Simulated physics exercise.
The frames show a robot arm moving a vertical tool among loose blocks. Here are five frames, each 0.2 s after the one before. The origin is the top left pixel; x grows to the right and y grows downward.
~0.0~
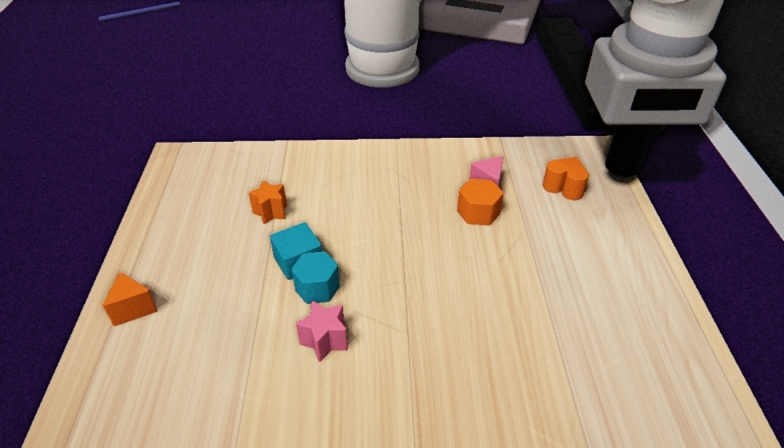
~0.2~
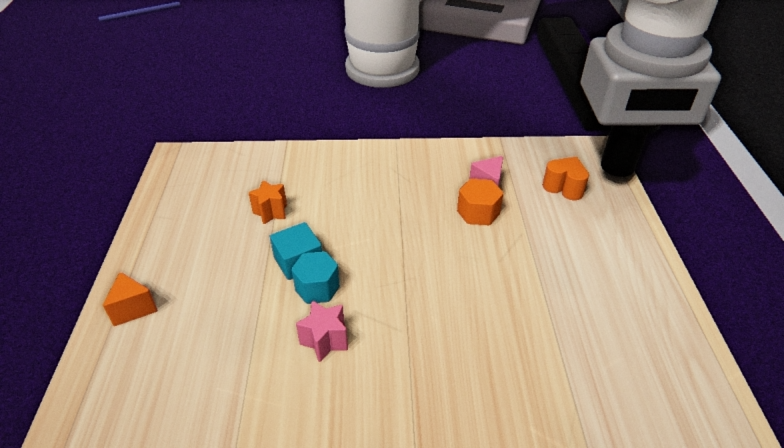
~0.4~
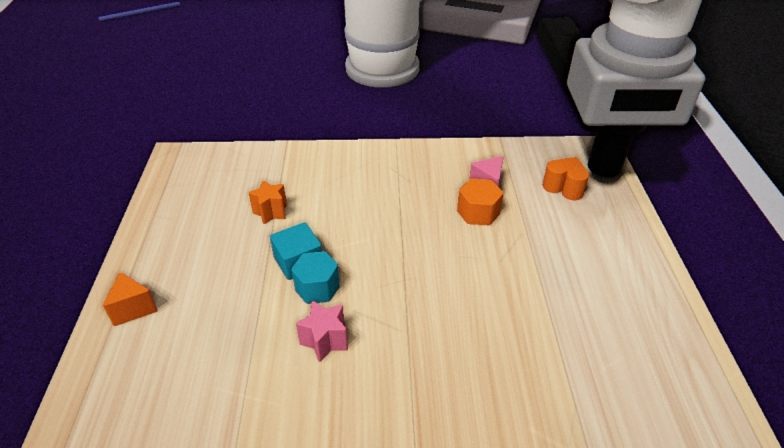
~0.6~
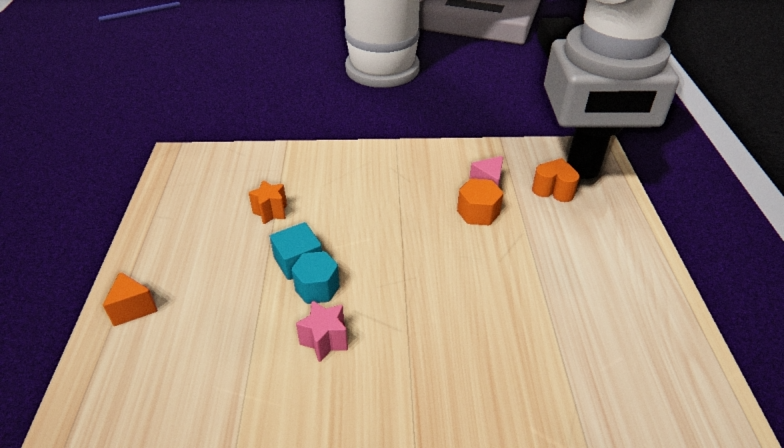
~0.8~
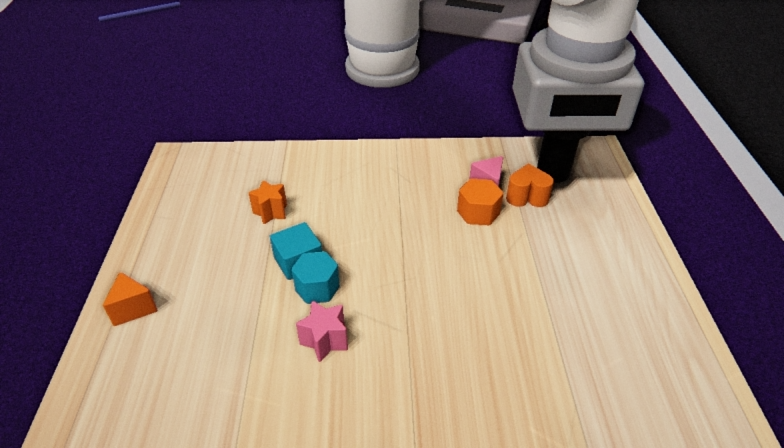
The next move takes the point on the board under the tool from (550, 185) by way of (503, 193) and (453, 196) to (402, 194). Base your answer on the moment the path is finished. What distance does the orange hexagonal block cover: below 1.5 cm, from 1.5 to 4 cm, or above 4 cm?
It will fall in the middle band, 1.5 to 4 cm.
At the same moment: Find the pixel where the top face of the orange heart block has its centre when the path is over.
The middle of the upper face of the orange heart block will lie at about (496, 197) in the picture.
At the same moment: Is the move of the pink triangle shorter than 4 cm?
I believe not.
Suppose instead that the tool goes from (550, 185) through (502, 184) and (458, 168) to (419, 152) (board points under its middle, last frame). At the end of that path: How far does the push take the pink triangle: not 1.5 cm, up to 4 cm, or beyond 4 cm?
By the end of the path, it will have gone past 4 cm.
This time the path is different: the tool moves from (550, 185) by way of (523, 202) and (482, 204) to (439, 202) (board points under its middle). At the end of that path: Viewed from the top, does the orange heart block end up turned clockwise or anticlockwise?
From overhead, the rotation is counterclockwise.
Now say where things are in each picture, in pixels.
The first frame shows tip of the tool at (622, 167), middles of tops, orange hexagonal block at (481, 191), pink triangle at (491, 165), orange heart block at (569, 167).
The second frame shows tool at (617, 167), nothing pushed.
The third frame shows tool at (604, 168), nothing pushed.
The fourth frame shows tool at (583, 169), orange heart block at (559, 170).
The fifth frame shows tool at (553, 173), orange hexagonal block at (481, 191), pink triangle at (491, 165), orange heart block at (531, 176).
What follows on the original path. One third of the way, tool at (504, 180); orange hexagonal block at (461, 200), turned 20° clockwise; pink triangle at (480, 164), turned 20° clockwise; orange heart block at (498, 192), turned 35° anticlockwise.
Two thirds of the way, tool at (453, 183); orange hexagonal block at (459, 201), turned 15° clockwise; pink triangle at (449, 158), turned 70° clockwise; orange heart block at (496, 197), turned 50° anticlockwise.
At the end, tool at (402, 181); orange hexagonal block at (459, 201), turned 15° clockwise; pink triangle at (447, 158), turned 80° clockwise; orange heart block at (496, 197), turned 50° anticlockwise.
